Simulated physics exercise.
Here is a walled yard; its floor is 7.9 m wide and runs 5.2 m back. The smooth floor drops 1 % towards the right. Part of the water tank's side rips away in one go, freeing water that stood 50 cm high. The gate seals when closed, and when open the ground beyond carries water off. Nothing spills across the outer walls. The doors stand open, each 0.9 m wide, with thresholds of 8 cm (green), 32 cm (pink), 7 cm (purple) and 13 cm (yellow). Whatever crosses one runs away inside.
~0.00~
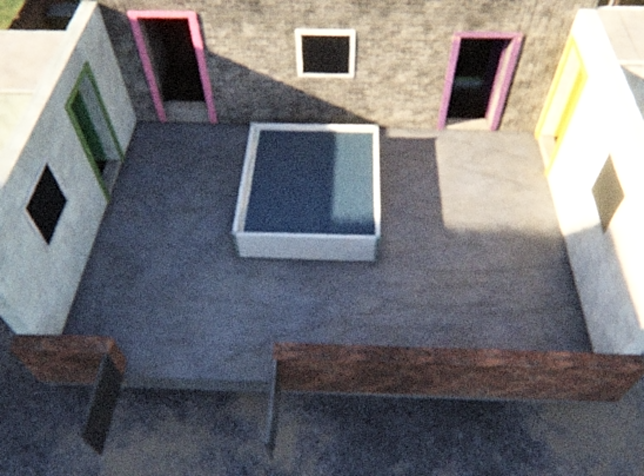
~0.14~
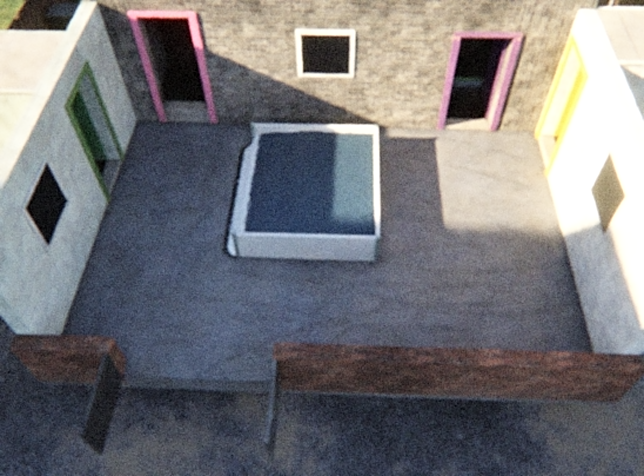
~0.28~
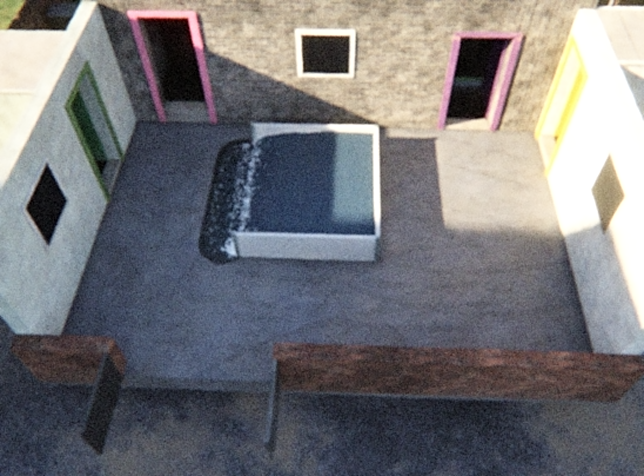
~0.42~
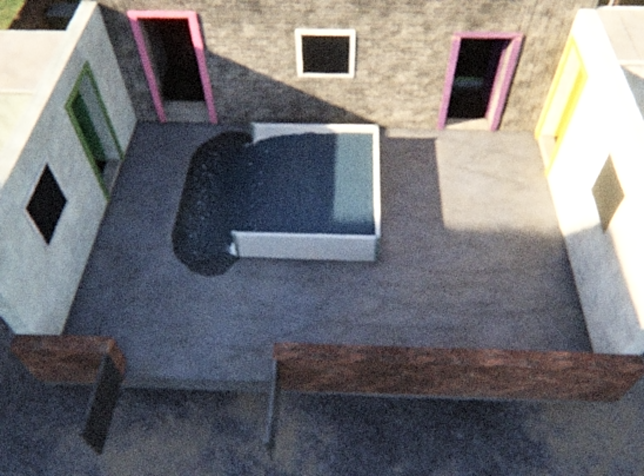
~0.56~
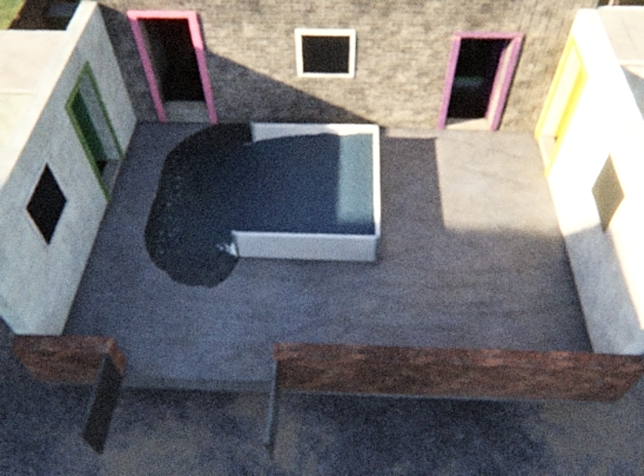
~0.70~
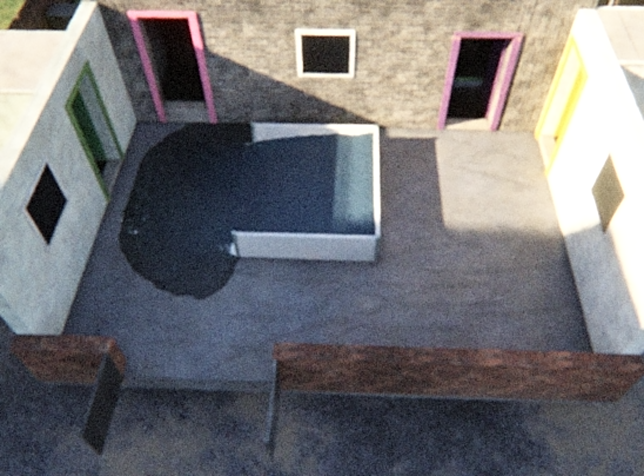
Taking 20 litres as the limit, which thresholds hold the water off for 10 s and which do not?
The water let in: At the green door it passes the limit; at the pink door it keeps below the limit; at the purple door it stays under the limit; at the yellow door it does not reach the limit.
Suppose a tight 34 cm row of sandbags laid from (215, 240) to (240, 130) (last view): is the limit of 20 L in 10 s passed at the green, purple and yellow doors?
Then: Green under, purple not over, yellow not over.
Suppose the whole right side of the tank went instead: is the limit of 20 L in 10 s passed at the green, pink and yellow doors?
Then: Green under, pink not over, yellow past it.
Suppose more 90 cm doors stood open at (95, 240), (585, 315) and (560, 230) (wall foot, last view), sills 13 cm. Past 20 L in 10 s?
In that order: Over, below, under.
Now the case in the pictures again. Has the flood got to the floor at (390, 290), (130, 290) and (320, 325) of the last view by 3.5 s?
In turn: Not reached, flooded, dry.
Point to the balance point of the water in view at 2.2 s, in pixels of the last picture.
At about (227, 201).
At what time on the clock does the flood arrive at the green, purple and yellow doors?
Arrival: Green 0.8 s, purple 5.5 s, yellow 6.5 s.
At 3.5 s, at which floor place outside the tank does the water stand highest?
At about (54, 357).
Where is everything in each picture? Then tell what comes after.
In the first picture, still water, 50 cm deep, in the water tank at (310, 180).
In the second picture, the front is at a hidden place, 1.3 m from the gap at (249, 192); 0.5 m2 of floor is under water; 50 cm left at the back of the water tank.
In the third picture, water pours out at (249, 193) and has run 1.4 m, to (238, 143); typically 10 cm deep outside, 50 cm at the water tank's back.
In the fourth picture, the front is at (227, 136), 1.7 m from the gap at (249, 193); 3.1 m2 of floor is under water; 50 cm left at the back of the water tank.
In the fifth picture, the front is at (207, 131), 2.0 m from the gap at (249, 193); 4.7 m2 of floor is under water; 50 cm left at the back of the water tank.
In the sixth picture, water pours out at (249, 193) and has run 2.3 m, to (138, 265); typically 6 cm deep outside, 50 cm at the water tank's back.
After 1.4 s water covers 30 % of the floor and is deepest (28 cm) near (107, 208); green door 22 cm at the sill, 44 L in, pink door 10 cm at the sill, 0 L in, purple door not reached, yellow door not reached.
After 2.2 s water covers 30 % of the floor and is deepest (32 cm) near (127, 151); green door 29 cm at the sill, 150 L in, pink door 18 cm at the sill, 0 L in, purple door not reached, yellow door not reached.
After 3.5 s water covers 35 % of the floor and is deepest (27 cm) near (54, 357); green door 22 cm at the sill, 305 L in, pink door 20 cm at the sill, 0 L in, purple door not reached, yellow door not reached.
After 6.0 s water covers 65 % of the floor and is deepest (14 cm) near (54, 357); green door 9 cm at the sill, 374 L in, pink door 10 cm at the sill, 0 L in, purple door 4 cm at the sill, 0 L in, yellow door not reached.
After 10.0 s water covers 85 % of the floor and is deepest (10 cm) near (562, 265); green door 4 cm at the sill, 376 L in, pink door 3 cm at the sill, 0 L in, purple door 2 cm at the sill, 0 L in, yellow door 7 cm at the sill, 0 L in.
